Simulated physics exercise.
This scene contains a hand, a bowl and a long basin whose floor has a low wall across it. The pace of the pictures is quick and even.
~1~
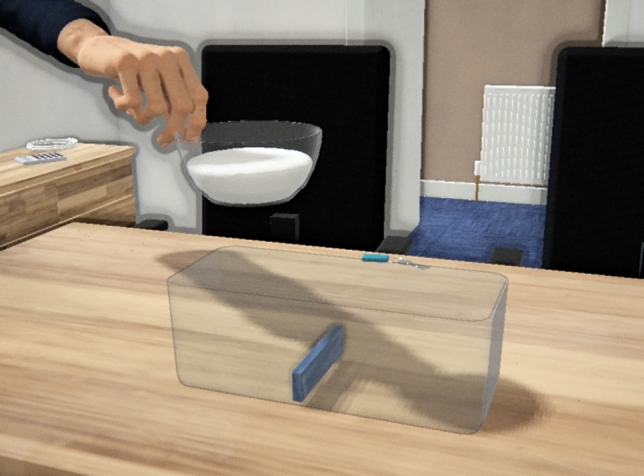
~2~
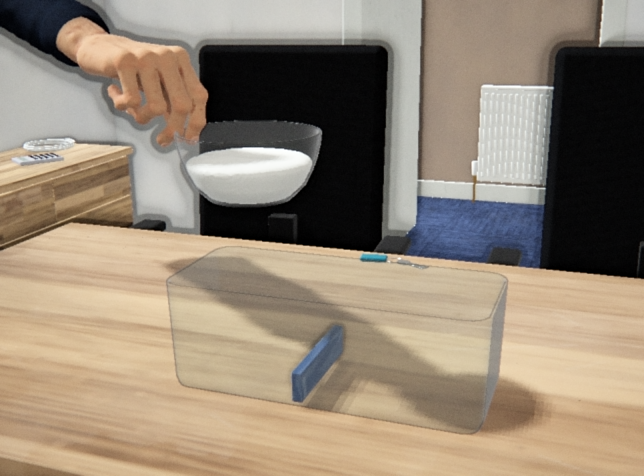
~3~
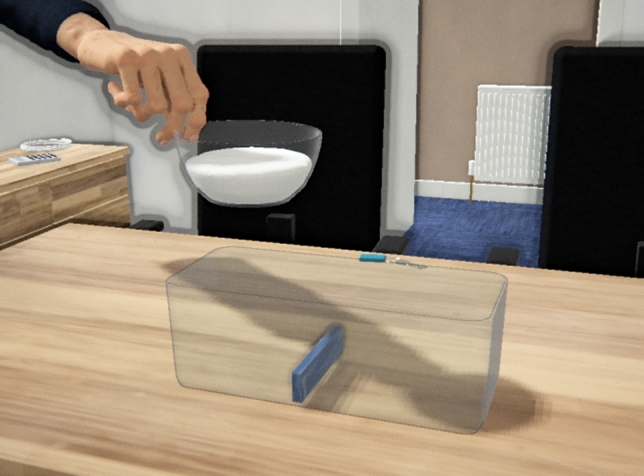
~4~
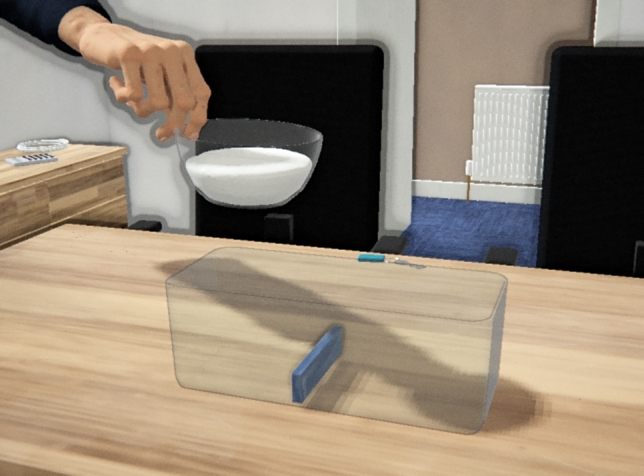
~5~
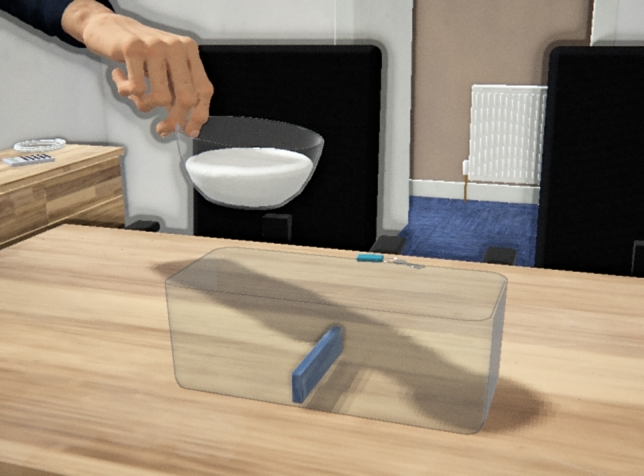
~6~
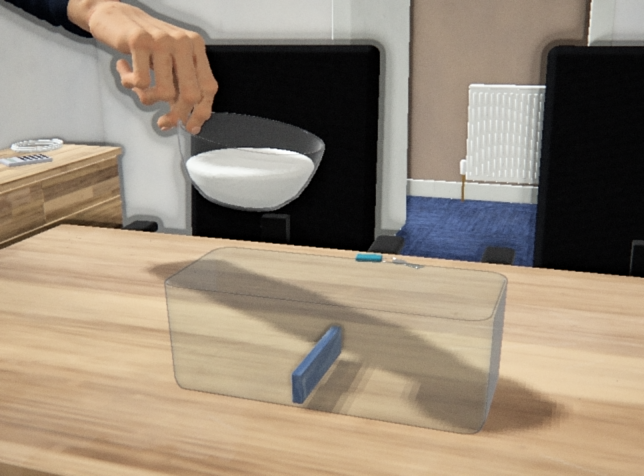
We see a hand holding a clear bowl of milk above a long, transparent basin with a low blue wall across its floor; the bowl starts level, then gradually tilts slightly, its right rim lowering.
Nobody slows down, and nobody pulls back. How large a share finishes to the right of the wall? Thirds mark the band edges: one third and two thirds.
I would say more than two thirds ends up on that side.
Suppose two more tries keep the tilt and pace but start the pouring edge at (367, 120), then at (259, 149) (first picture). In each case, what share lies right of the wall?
First about 95, then 15 per cent.
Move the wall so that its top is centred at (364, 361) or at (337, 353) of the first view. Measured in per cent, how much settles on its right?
First try 40 per cent, second try 70 per cent.
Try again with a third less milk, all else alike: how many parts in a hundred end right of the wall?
80 %.
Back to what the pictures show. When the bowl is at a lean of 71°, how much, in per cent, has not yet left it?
About 50 %.
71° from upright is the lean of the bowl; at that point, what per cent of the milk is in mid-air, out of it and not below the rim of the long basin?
Close to 35 per cent.
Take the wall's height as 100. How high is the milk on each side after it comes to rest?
On the left it is 10 per cent, on the right 40.
A moment on, the bowl is tipped part way and 50 per cent is still to pour, 0 is left of the wall and 15 right of it.
Next, the bowl is tipped right over and 1 per cent is still to pour, 13 is left of the wall and 81 right of it.
Then the bowl is tipped right over and 0 per cent is still to pour, 15 is left of the wall and 84 right of it.
Later the bowl is tipped right over and 0 per cent is still to pour, 15 is left of the wall and 84 right of it.
In the end 15 per cent lies left of the wall, 84 right of it and 0 outside.
